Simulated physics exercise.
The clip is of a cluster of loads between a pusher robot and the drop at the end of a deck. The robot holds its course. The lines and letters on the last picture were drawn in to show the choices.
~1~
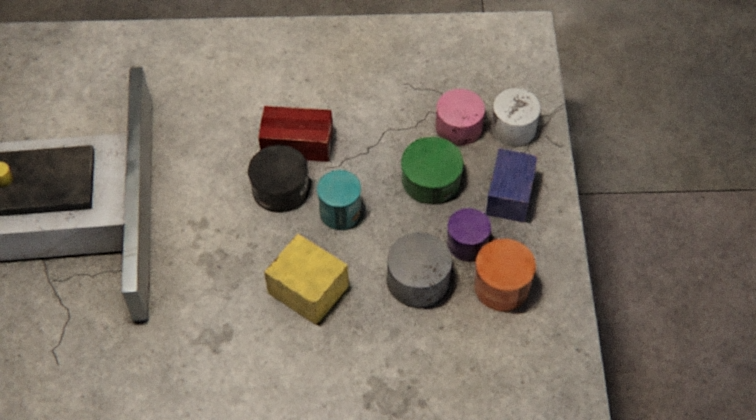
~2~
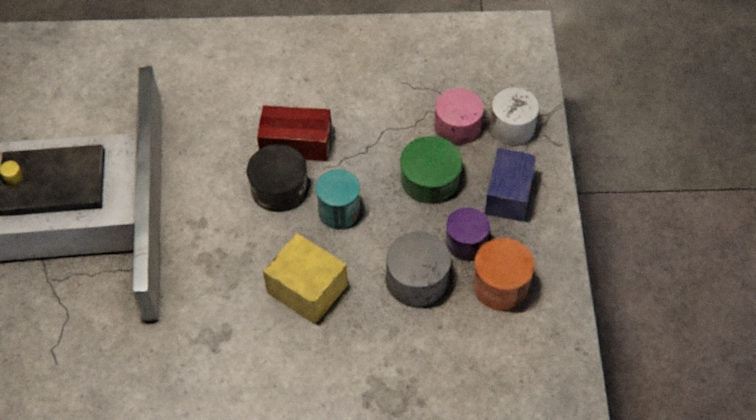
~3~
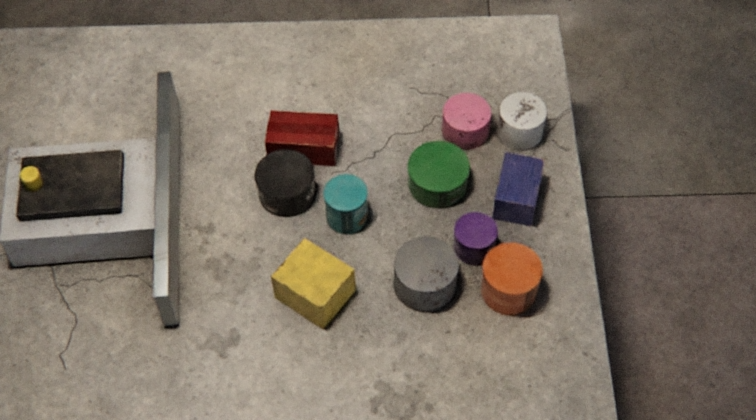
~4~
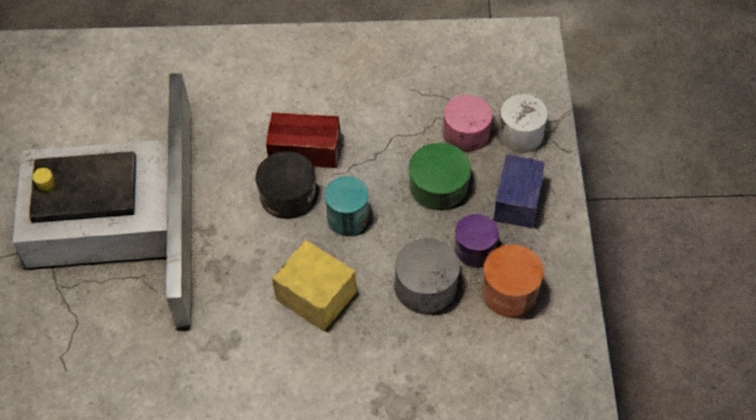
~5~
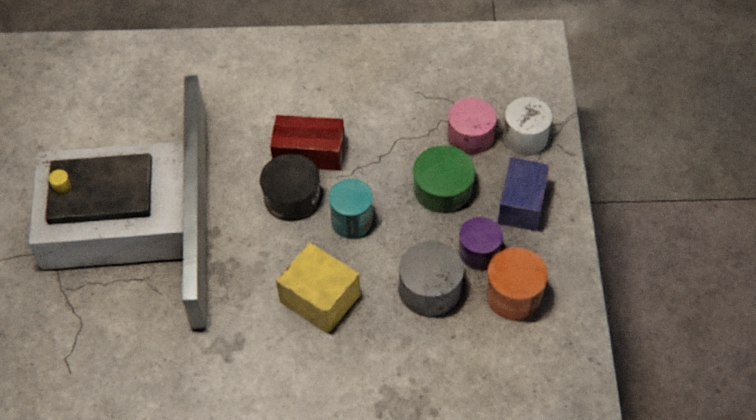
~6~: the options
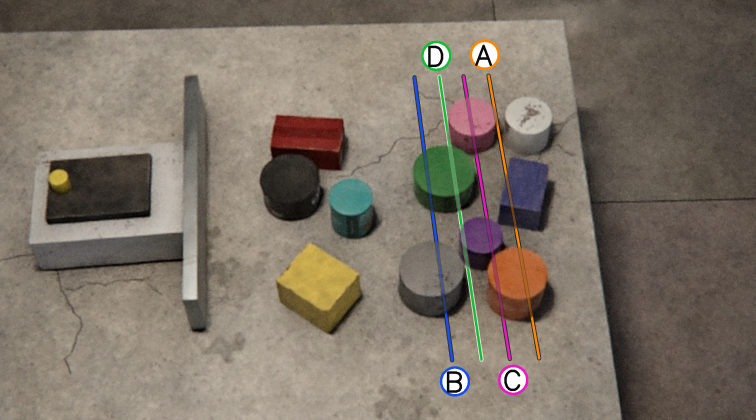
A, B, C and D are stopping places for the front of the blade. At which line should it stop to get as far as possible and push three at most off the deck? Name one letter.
As far as mark C.
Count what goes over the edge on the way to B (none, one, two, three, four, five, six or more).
The count is none.
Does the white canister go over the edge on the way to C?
Yes.
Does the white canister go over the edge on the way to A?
Yes.
On the marked copy, A at (512, 206); B at (432, 208); C at (485, 207); D at (459, 207).
Following C. Soon after the start, robot (214, 184); red box (337, 137); yellow crate (354, 286).
Later, robot (320, 181); orange pail (564, 297); white canister (539, 126).
In the end, robot (399, 179); blue crate over the edge; white canister over the edge; three fallen.
As for the rest, A drops seven; B is within the limit but short; D is within the limit but short.
